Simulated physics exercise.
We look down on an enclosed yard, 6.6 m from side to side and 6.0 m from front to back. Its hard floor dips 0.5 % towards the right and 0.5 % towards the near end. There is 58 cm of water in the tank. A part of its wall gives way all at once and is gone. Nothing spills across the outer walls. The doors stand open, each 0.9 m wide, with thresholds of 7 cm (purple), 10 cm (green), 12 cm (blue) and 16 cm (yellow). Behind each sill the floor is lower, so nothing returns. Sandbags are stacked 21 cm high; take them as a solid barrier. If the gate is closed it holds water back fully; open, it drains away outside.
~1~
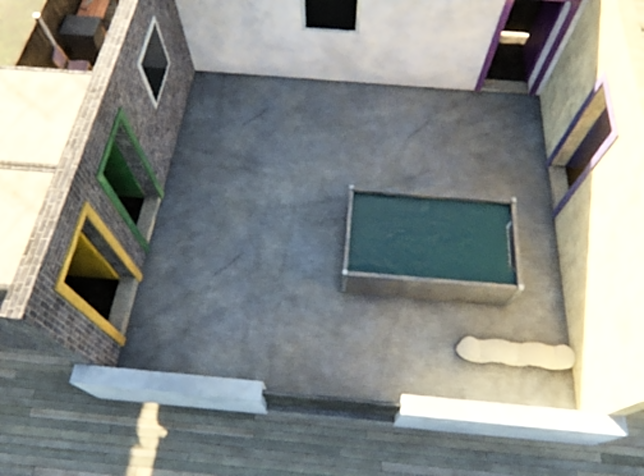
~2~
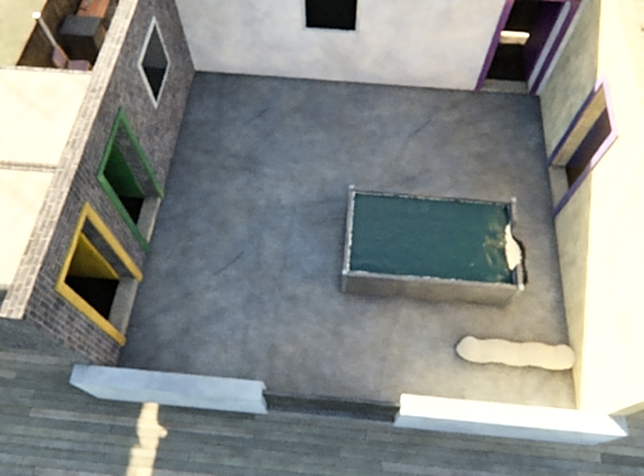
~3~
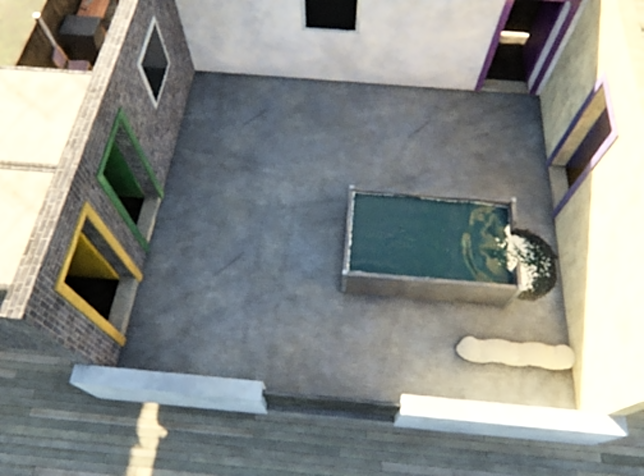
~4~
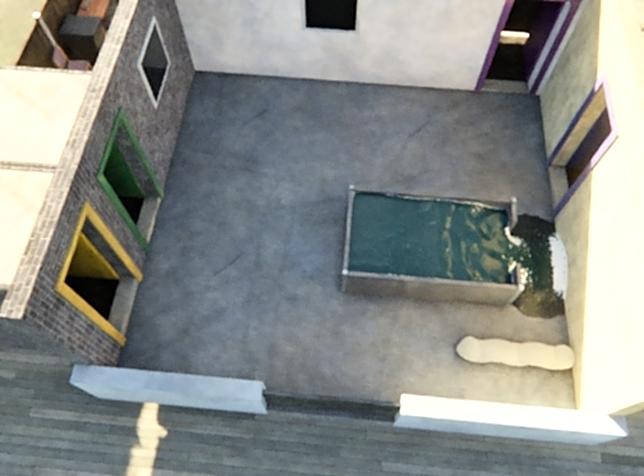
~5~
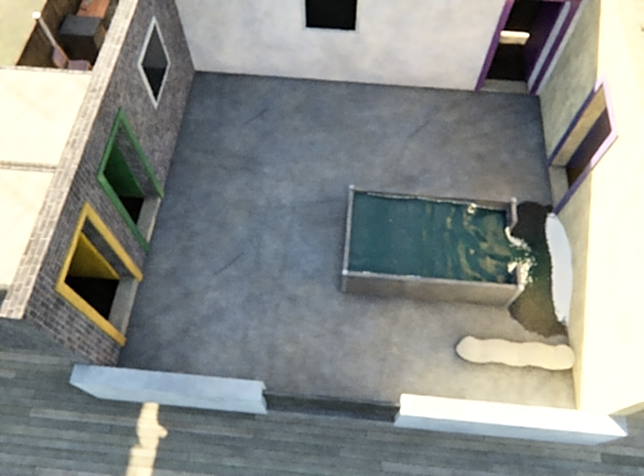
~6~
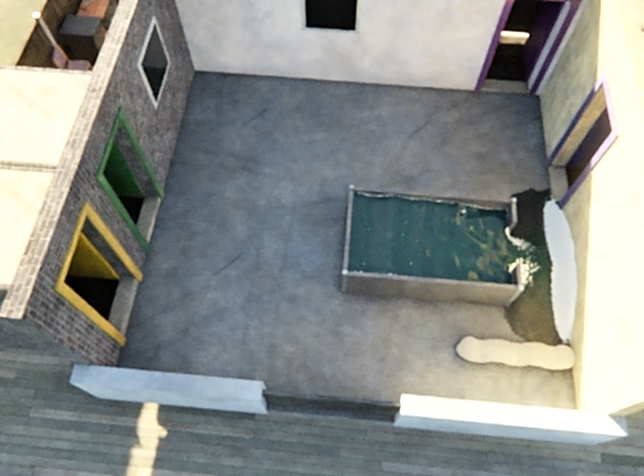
The video shows an enclosed grey yard from above, where water pours through a gap in the right end of a rectangular tank, reaches the right wall and spreads along it both ways, toward the purple-framed doorway and the pale sandbags.
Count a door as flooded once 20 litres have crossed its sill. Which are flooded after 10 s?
The water let in: At the purple door it passes the limit; at the green door it does not reach the limit; at the blue door it keeps below the limit; at the yellow door it stays under the limit.
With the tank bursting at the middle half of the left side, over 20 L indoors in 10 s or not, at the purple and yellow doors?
Against that limit: Purple below, yellow not over.
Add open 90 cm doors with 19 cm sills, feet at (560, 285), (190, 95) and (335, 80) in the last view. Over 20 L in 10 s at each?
In turn: Above, under, under.
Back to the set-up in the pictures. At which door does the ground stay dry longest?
The green one.
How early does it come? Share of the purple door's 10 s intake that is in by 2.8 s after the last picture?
Some 55 per cent by then.
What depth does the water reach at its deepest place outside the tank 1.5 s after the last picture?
Up to some 40 cm.
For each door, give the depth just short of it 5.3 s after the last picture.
In cm: Purple 11, green 2, blue 6, yellow 11.
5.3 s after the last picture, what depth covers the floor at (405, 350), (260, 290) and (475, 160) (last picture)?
Roughly 3, 2 and 2 cm, in turn.
Then, 0.7 s after the last picture water covers 10 % of the floor and is deepest (44 cm) near (554, 268); purple door not reached, green door not reached, blue door 10 cm at the sill, 0 L in, yellow door not reached.
Then, 1.5 s after the last picture water covers 25 % of the floor and is deepest (40 cm) near (554, 268); purple door 14 cm at the sill, 7 L in, green door not reached, blue door 11 cm at the sill, 0 L in, yellow door not reached.
Then, 2.8 s after the last picture water covers 45 % of the floor and is deepest (26 cm) near (563, 345); purple door 16 cm at the sill, 68 L in, green door not reached, blue door 8 cm at the sill, 1 L in, yellow door not reached.
Then, 5.3 s after the last picture water covers 75 % of the floor and is deepest (20 cm) near (563, 345); purple door 11 cm at the sill, 112 L in, green door 2 cm at the sill, 0 L in, blue door 6 cm at the sill, 1 L in, yellow door 11 cm at the sill, 0 L in.
Then, 9.3 s after the last picture water covers 95 % of the floor and is deepest (12 cm) near (563, 345); purple door 6 cm at the sill, 125 L in, green door 4 cm at the sill, 0 L in, blue door 4 cm at the sill, 1 L in, yellow door 7 cm at the sill, 0 L in.
